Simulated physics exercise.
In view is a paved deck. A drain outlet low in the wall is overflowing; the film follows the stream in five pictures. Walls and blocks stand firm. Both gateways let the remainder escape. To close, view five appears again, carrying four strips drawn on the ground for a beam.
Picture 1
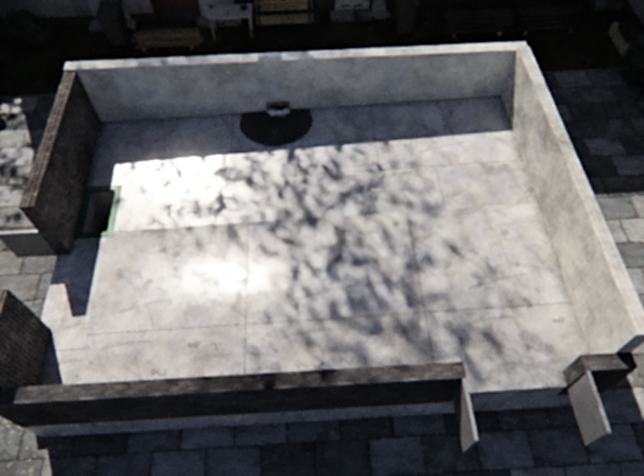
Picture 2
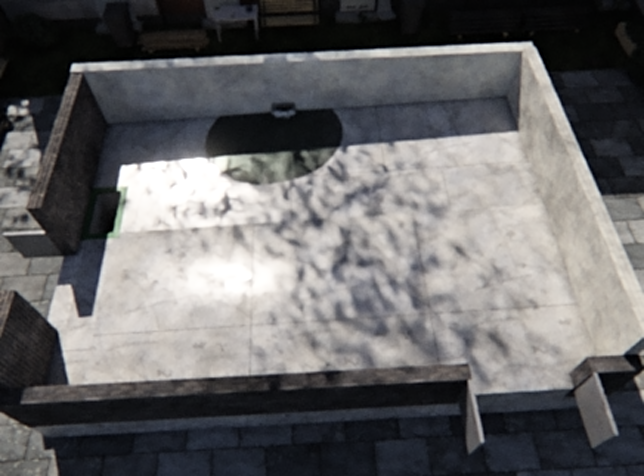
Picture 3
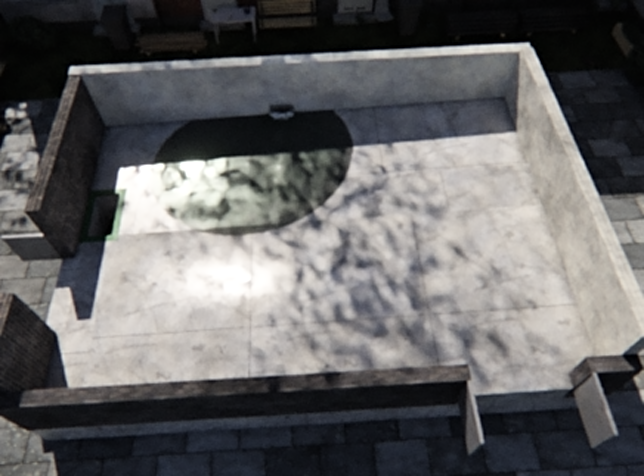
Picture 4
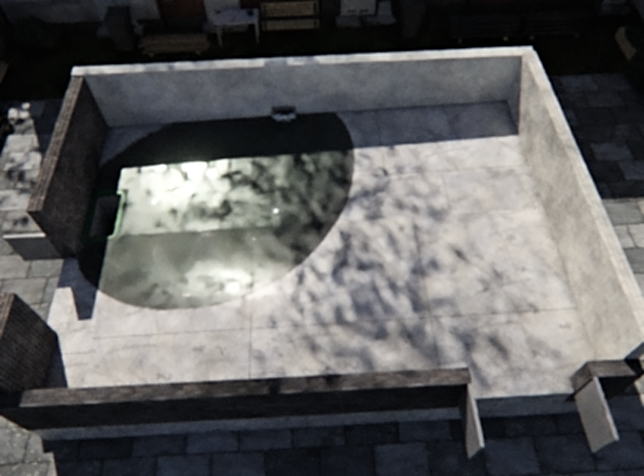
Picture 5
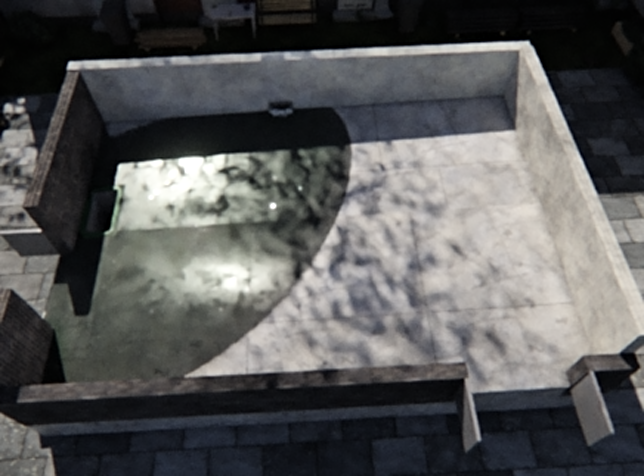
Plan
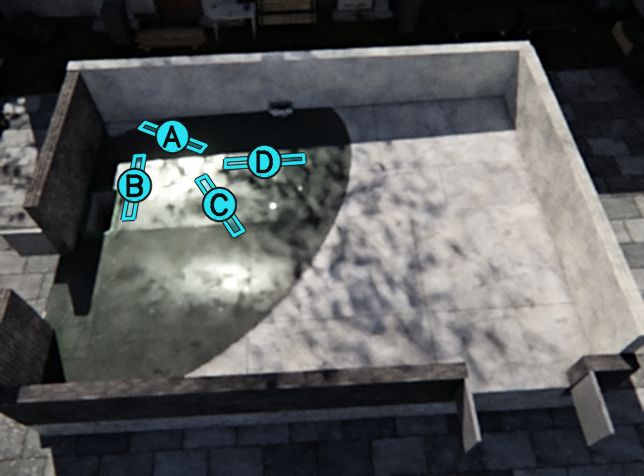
A dark, wet patch spreads across a pale paved deck enclosed by low walls, seen from high above at an angle. A small grey outfall sits at the back wall, a green-edged drain lies at the left, dappled shadows cover the middle, and gaps open at the front right and left. The water widens from the outfall forward and leftward, reaching the drain and then the front wall, while the camera stays practically still.
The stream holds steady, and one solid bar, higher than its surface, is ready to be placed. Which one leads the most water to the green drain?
Use position D.
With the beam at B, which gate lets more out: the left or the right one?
The left gate.
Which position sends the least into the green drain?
B it is.
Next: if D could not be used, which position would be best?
That is position C.
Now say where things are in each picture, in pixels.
The first frame shows outfall at (278, 107); green drain at (99, 211); open gate at (61, 290); open gate at (508, 375); 2 % of the ground under water, visible out to (269, 141); green drain still dry.
In the second frame, 9 % of the ground under water, visible out to (216, 164); green drain still dry.
In the third frame, 19 % of the ground under water, visible out to (180, 216); green drain still dry.
In the fourth frame, 34 % of the ground under water, visible out to (92, 276); green drain taking water.
In the fifth frame, 45 % of the ground under water, visible out to (49, 352); green drain taking water.
In cyan, A from (142, 125) to (203, 148); B from (128, 218) to (139, 155); C from (201, 178) to (238, 233); D from (225, 163) to (303, 158).
For position A, about 28 % of the stream goes into the green drain, about 71 % out by the gates.
For position B, about 10 % of the stream goes into the green drain, about 90 % out by the gates.
For position C, about 47 % of the stream goes into the green drain, about 53 % out by the gates.
For position D, about 65 % of the stream goes into the green drain, about 35 % out by the gates.
